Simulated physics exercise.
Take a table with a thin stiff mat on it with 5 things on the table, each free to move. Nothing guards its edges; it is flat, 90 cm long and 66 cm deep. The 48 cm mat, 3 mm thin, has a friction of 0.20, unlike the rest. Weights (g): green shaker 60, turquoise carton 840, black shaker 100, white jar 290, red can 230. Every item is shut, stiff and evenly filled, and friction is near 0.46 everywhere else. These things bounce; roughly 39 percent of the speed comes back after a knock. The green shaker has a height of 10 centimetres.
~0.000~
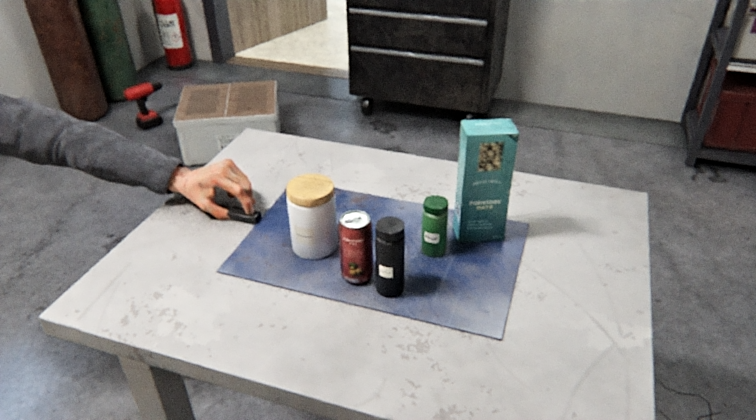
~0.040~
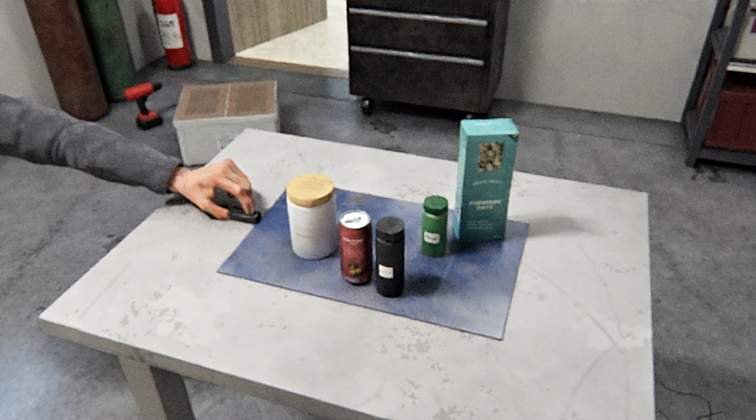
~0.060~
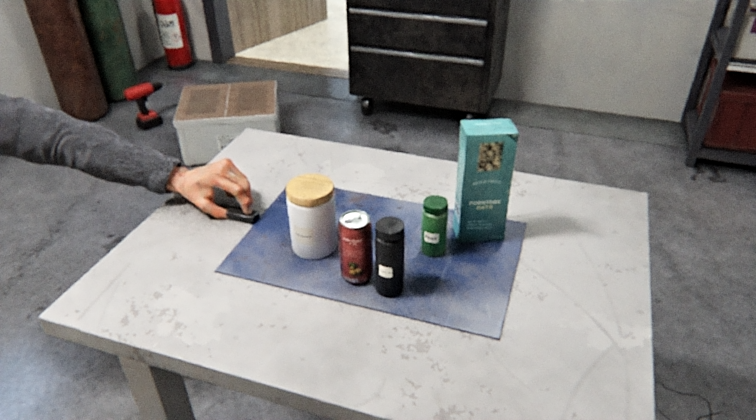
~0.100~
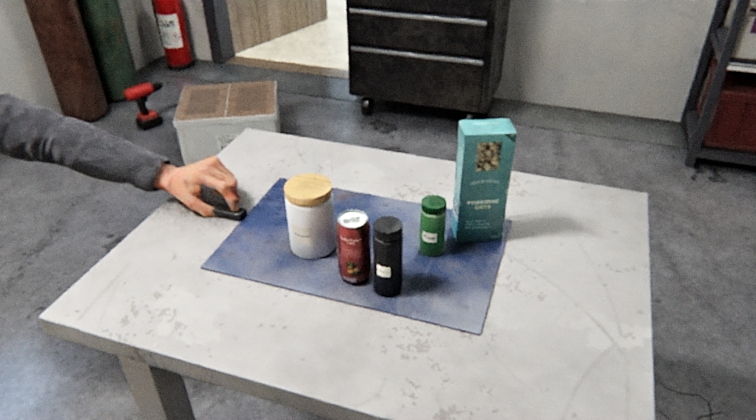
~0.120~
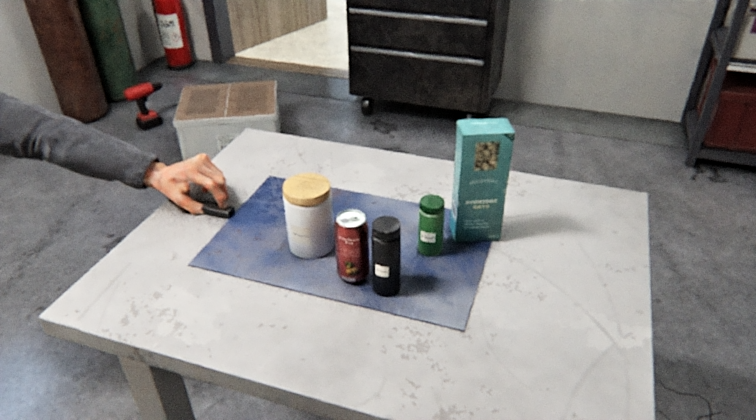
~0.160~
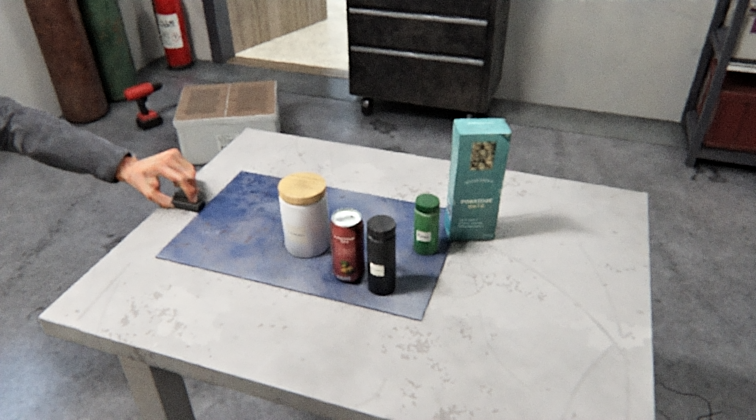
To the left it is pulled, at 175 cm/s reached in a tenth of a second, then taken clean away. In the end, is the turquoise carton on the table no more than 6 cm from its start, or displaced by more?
It is within 6 cm.
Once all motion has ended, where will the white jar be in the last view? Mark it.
Its middle comes to rest around (236, 202).
After 0.26 s, mat pulled 30 cm; turquoise carton 3° off upright near (467, 181); black shaker moved 5 cm; green shaker moved 4 cm.
After 0.46 s, mat pulled 65 cm; turquoise carton moved 2 cm near (471, 182); red can 26° off upright; black shaker 25° off upright.
After 0.86 s, mat pulled 96 cm; turquoise carton moved 2 cm near (471, 182); red can on its side; black shaker on its side.
In the end (2.7 s), toppled on the table, black shaker and red can; not toppled but over 6 cm from the start, white jar; the other 2 under 6 cm from the start. At the end, from the last picture's camera, turquoise carton near (471, 182).
